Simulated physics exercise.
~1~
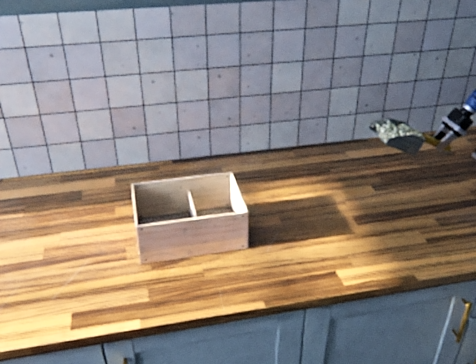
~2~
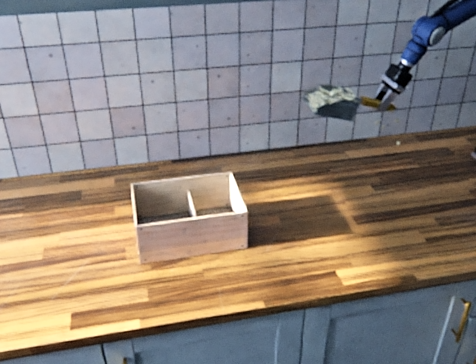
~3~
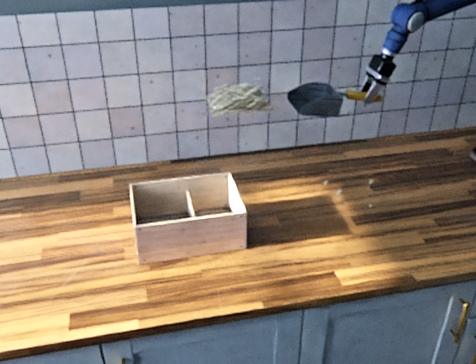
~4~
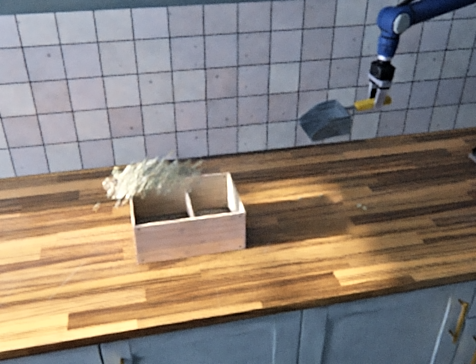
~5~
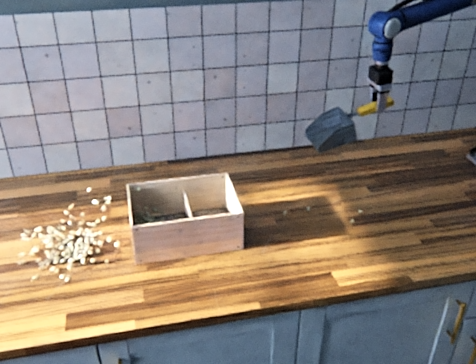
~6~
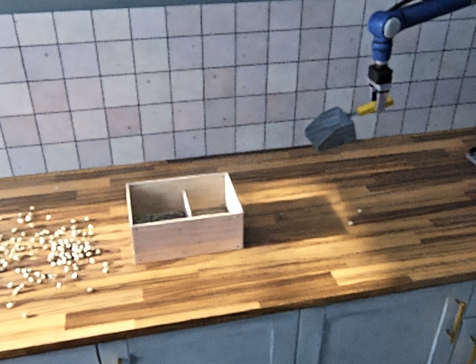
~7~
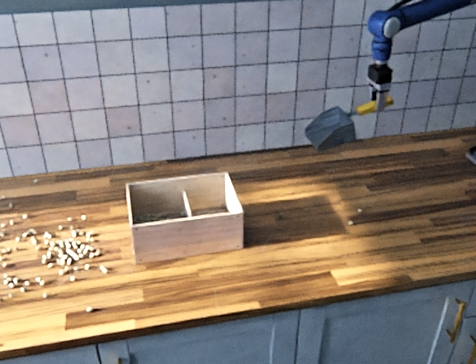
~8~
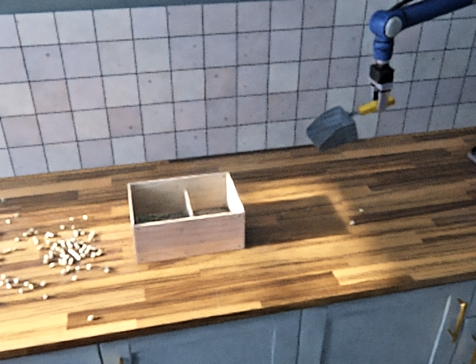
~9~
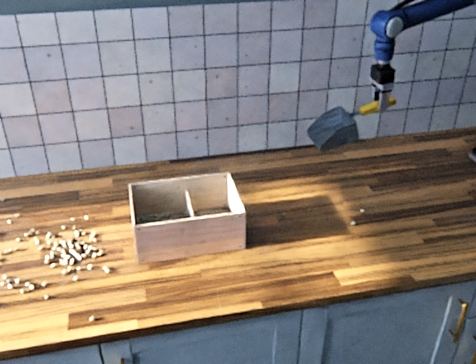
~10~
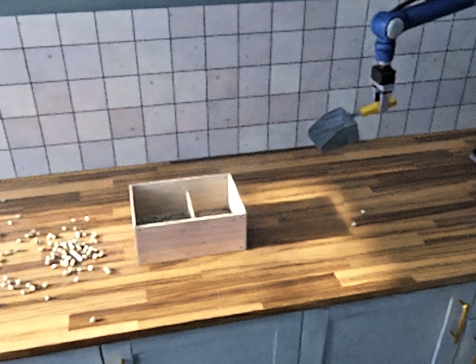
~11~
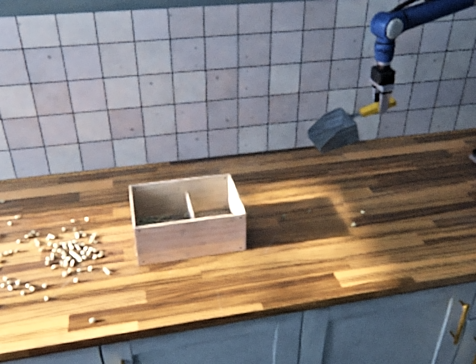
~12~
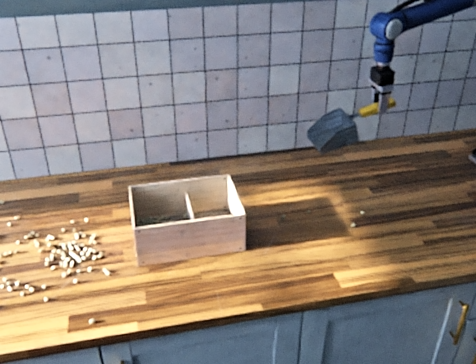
On a wooden kitchen counter, a blue robot arm swung a grey scoop leftward and flung a clump of pale beans toward a divided wooden box; some went in, many scattered on the counter to its left, and the arm then held still.
